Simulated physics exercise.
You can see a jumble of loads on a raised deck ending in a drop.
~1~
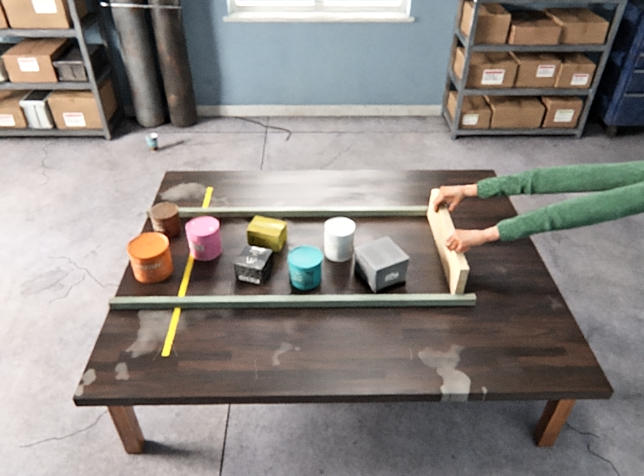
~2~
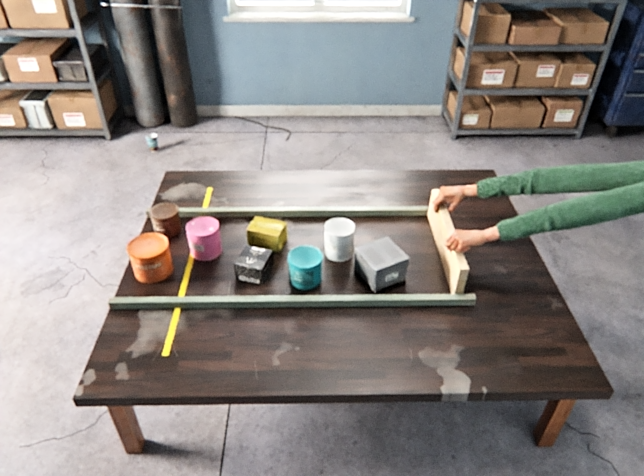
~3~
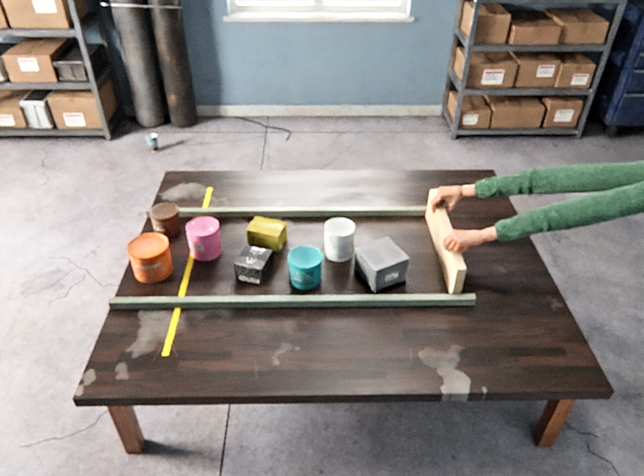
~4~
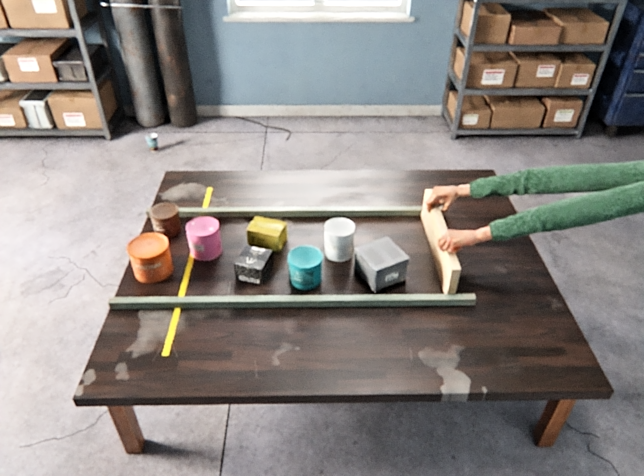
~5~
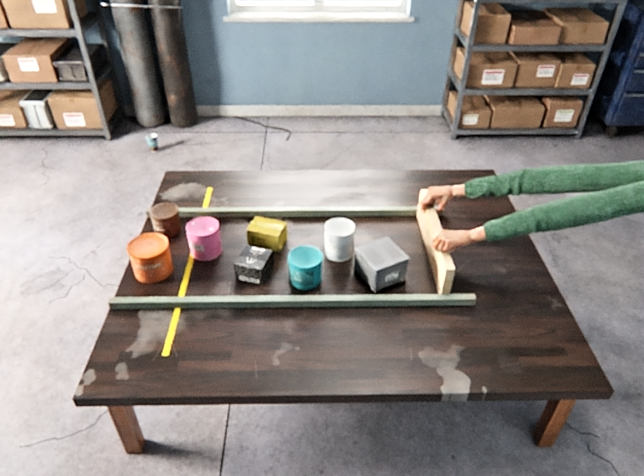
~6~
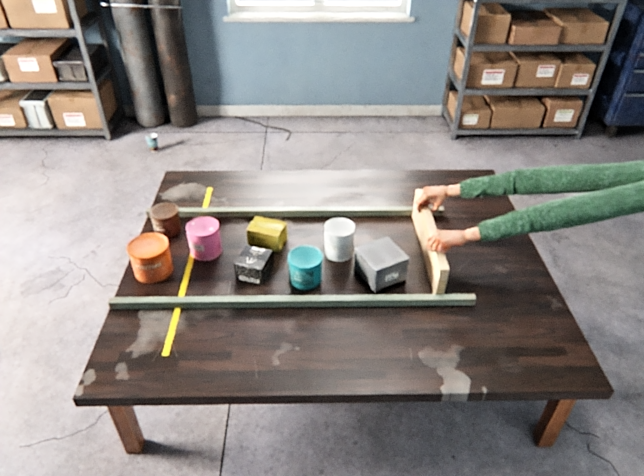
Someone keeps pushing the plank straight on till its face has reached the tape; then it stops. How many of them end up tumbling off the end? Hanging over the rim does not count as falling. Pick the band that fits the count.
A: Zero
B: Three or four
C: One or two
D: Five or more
Option C: One or two.
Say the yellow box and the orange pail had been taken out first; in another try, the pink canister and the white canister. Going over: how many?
The number fallen is 0, and in the other try 1.
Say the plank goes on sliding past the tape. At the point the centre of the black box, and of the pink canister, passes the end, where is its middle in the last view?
(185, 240) and (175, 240), more or less.
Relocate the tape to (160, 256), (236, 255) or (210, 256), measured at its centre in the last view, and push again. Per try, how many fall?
Respectively, 5, 0 and 1.
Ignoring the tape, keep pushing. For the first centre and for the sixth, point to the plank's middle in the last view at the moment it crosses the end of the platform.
I'd put it close to (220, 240) and later close to (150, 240).
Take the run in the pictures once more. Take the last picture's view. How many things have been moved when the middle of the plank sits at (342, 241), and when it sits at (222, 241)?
The counts are 3 and 7.
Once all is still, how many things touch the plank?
3 touch it.
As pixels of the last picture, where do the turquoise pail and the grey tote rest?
Near (122, 280) and (166, 263).
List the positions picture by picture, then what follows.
The first frame shows orange pail (151, 258); brown pail (166, 221); pink canister (204, 238); plank (446, 240); tape (192, 256).
The second frame shows brown pail (166, 221); turquoise pail (306, 268).
The third frame shows pink canister (205, 239); yellow box (267, 234).
The fourth frame shows orange pail (151, 258); white canister (339, 240).
The fifth frame shows brown pail (166, 221); grey tote (381, 264).
The sixth frame shows orange pail (151, 258); brown pail (166, 221); pink canister (205, 239); plank (429, 240); tape (192, 256).
Soon after, none off yet; orange pail at rest near (151, 258); brown pail at rest near (166, 221); pink canister at rest near (205, 239).
At rest, the number that fall off is one or two; fallen, orange pail.
